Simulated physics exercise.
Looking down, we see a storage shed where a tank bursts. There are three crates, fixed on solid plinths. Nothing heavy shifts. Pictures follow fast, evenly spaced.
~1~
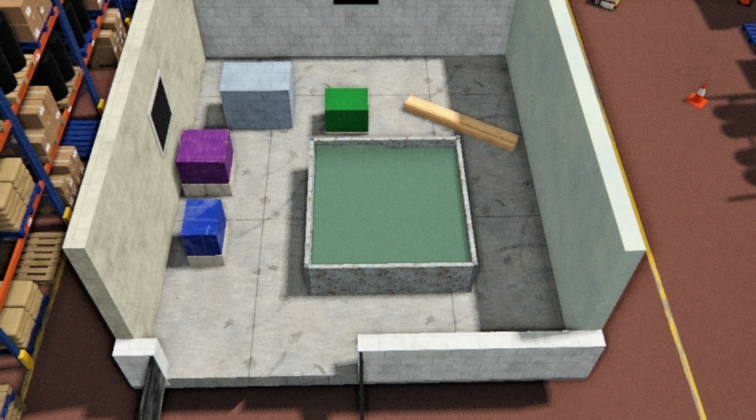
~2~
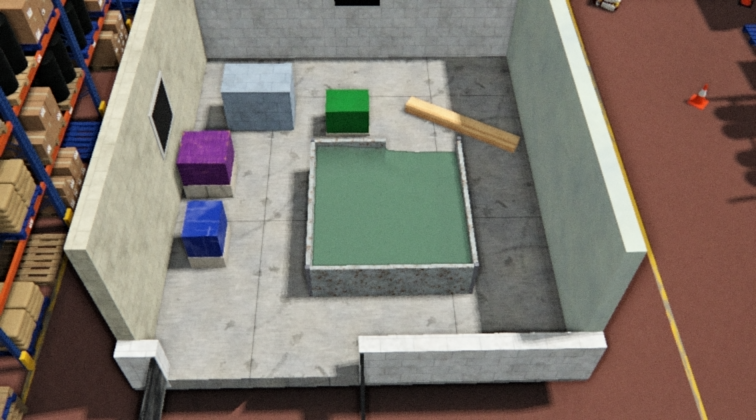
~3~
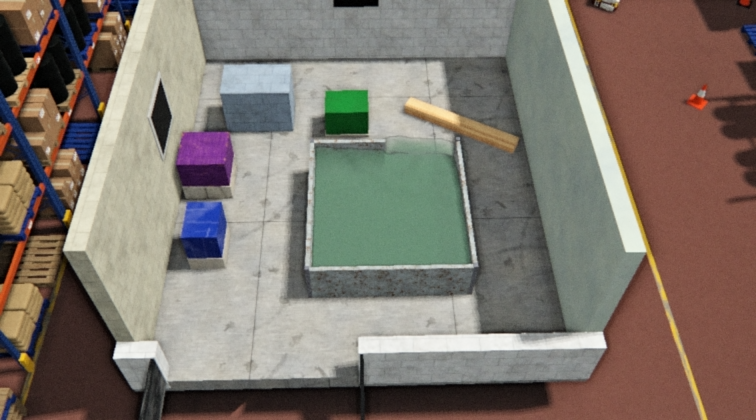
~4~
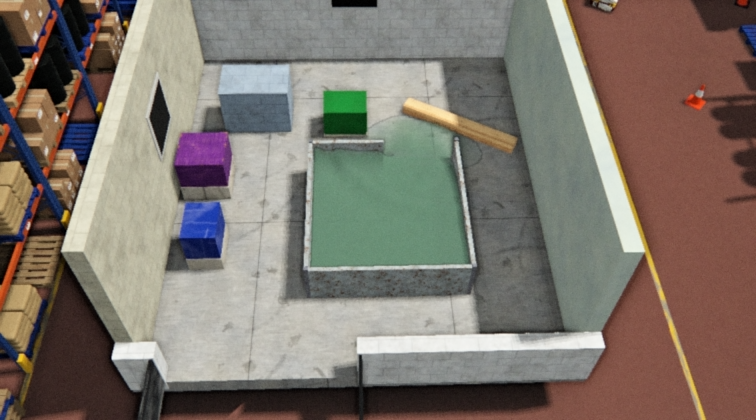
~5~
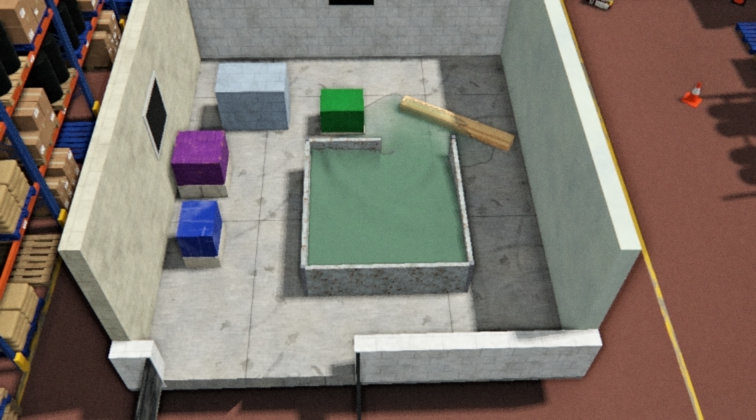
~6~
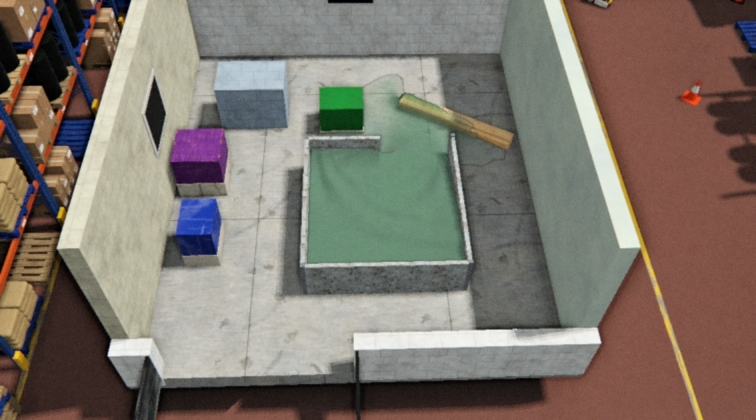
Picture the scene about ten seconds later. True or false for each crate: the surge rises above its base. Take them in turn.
Green crate: True; blue crate: False; purple crate: False.
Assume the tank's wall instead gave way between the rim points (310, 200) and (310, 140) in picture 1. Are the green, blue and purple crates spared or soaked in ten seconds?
As it turns out, the green crate is swamped, the blue crate is swamped, and the purple crate is swamped.
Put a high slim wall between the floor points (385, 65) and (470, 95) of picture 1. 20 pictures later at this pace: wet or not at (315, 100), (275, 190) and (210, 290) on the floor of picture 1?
The first point comes out inundated, the next unwetted, the last unwetted.
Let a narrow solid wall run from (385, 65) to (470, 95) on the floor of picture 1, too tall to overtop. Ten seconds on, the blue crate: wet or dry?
Blue stays clear.
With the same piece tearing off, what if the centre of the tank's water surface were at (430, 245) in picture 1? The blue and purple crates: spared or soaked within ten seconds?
Blue untouched, purple untouched.
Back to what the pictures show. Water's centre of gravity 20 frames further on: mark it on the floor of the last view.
Close to (383, 160).
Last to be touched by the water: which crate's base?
That would be the blue crate.
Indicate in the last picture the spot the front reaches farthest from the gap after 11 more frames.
Somewhere close to (201, 58).
A moment on, water covers 25 % of the floor; the green crate water round its plinth, the blue crate not reached, the purple crate not reached.
Next, water covers 40 % of the floor; the green crate water round its plinth, the blue crate not reached, the purple crate water round its plinth.
Then, water covers 55 % of the floor; the green crate water round its plinth, the blue crate not reached, the purple crate water round its plinth.
Later, water covers 80 % of the floor; the green crate water round its plinth, the blue crate water round its plinth, the purple crate water round its plinth.
In the end, water covers 100 % of the floor; the green crate was topped, the blue crate stayed above the water, the purple crate stayed above the water.
